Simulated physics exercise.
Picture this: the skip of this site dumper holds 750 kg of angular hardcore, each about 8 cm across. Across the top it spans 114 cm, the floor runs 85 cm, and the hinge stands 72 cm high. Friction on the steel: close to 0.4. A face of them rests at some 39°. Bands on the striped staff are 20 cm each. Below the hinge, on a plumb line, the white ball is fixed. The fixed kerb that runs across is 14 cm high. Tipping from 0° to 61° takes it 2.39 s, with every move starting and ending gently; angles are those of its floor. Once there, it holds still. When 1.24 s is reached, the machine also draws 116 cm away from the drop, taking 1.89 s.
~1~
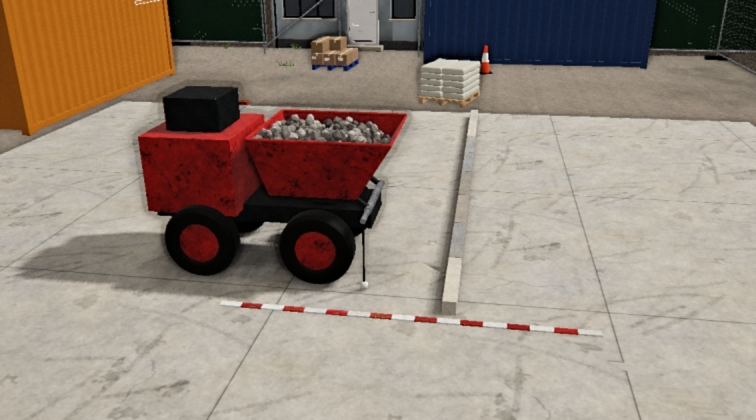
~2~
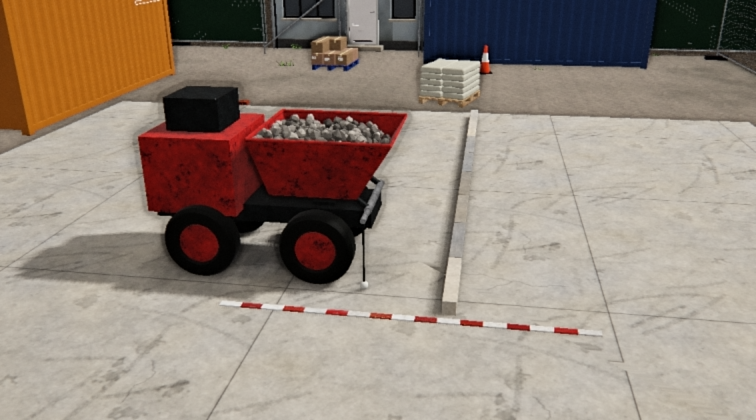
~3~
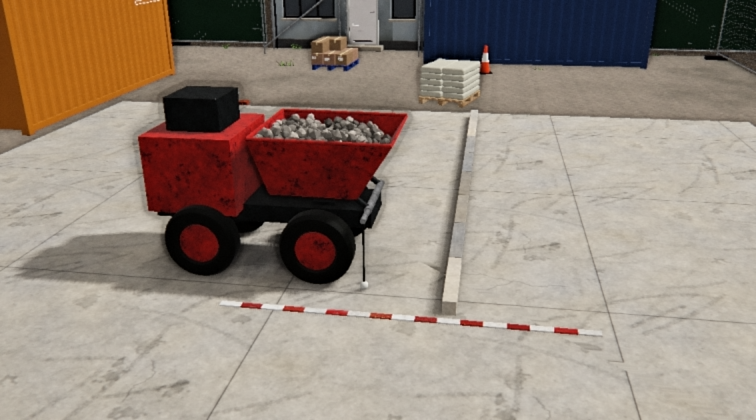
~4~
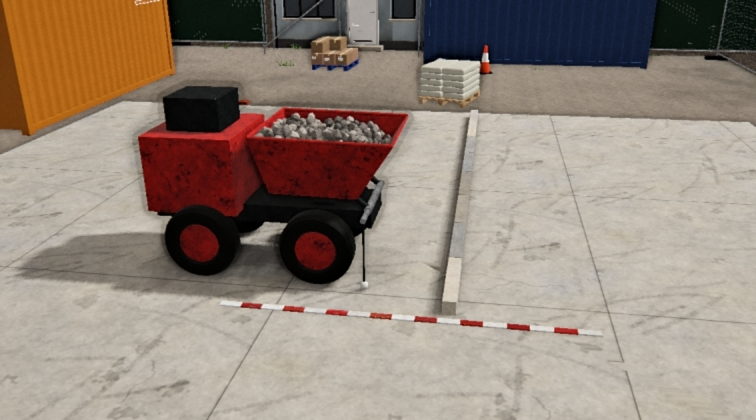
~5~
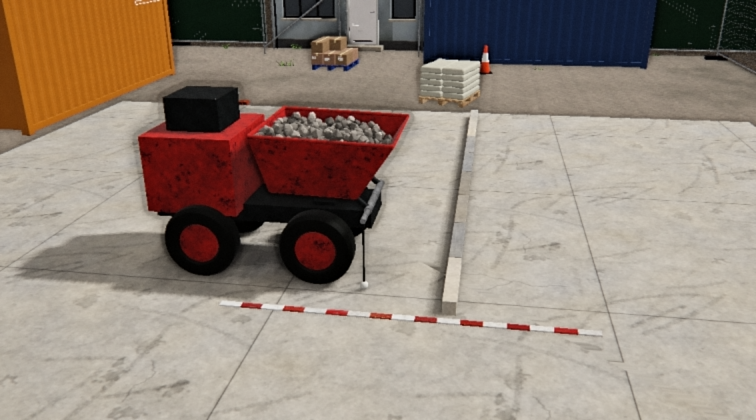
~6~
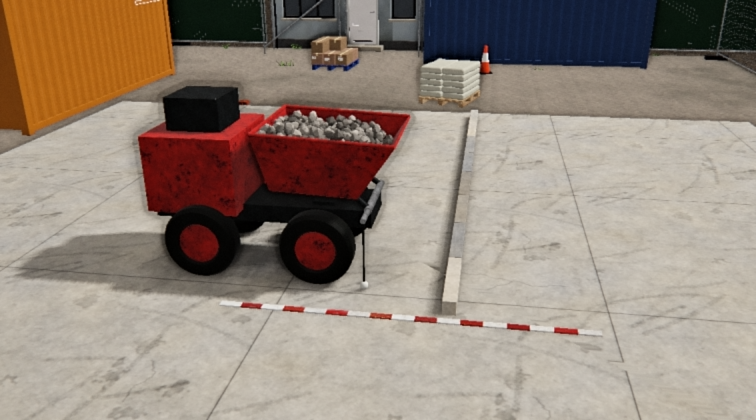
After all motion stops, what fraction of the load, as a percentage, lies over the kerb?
Roughly 0 per cent of the load is over the kerb.
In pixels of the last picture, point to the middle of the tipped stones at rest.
Roughly at pixel (388, 258).
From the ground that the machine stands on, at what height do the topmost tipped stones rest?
It rests some 18 cm higher than the ground the machine stands on.
A little later the floor is at 51°; 100 % in the skip; the foremost stones are at (429, 182).
Then the floor is at 61°; 87 % in the skip, 13 % on this side of the kerb; the foremost stones are at (468, 267).
Later still the floor is at 61°; 79 % in the skip, 21 % on this side of the kerb; the foremost stones are at (469, 271).
In the end the floor is at 61°; 78 % in the skip, 22 % on this side of the kerb; the foremost stones are at (469, 271).
